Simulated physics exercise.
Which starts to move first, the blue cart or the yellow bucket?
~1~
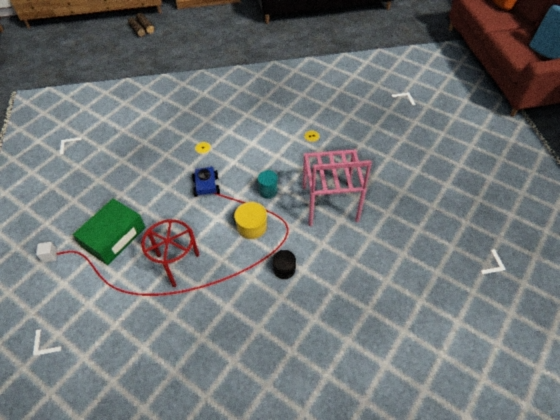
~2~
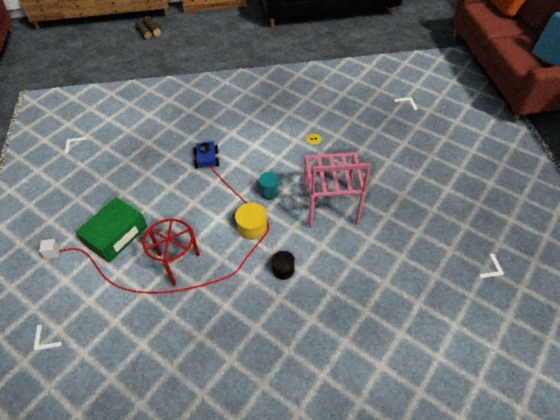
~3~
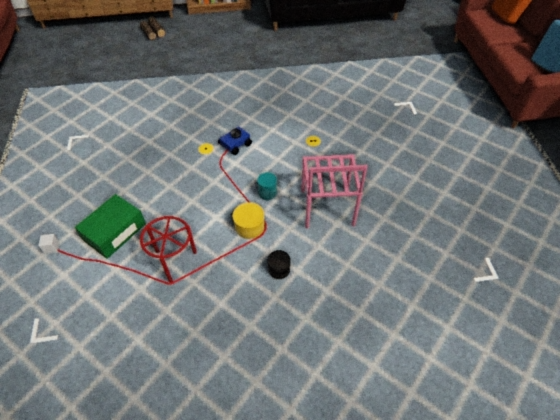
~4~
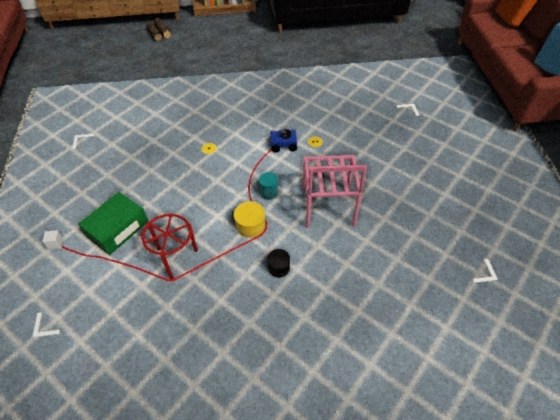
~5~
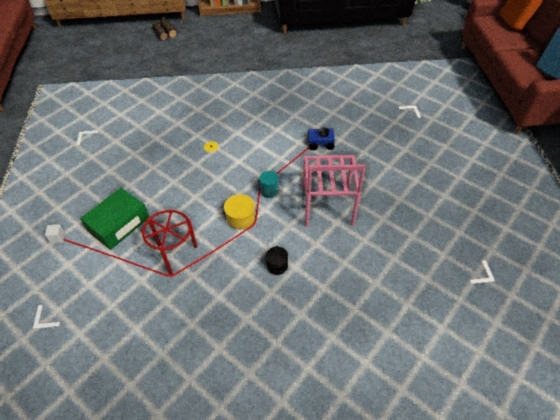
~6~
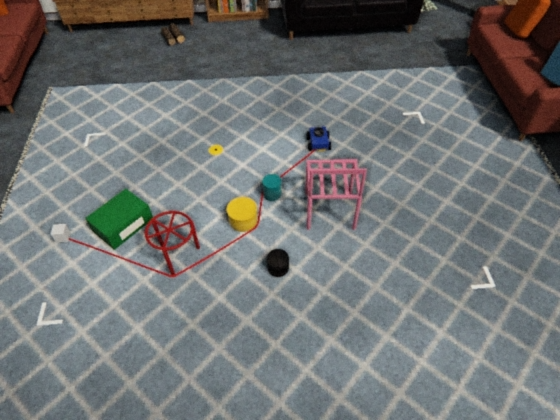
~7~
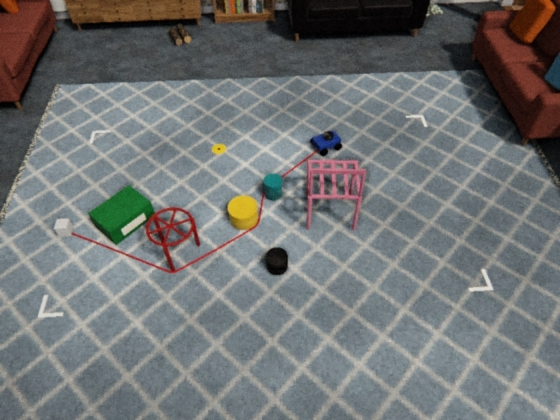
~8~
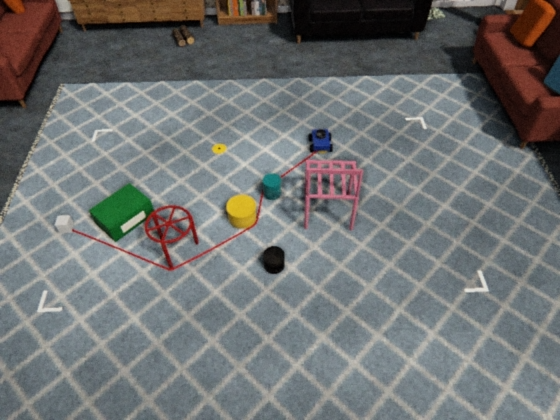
The blue cart starts to move first. The yellow bucket shifts only later, when the cart has come round to the second yellow mark.
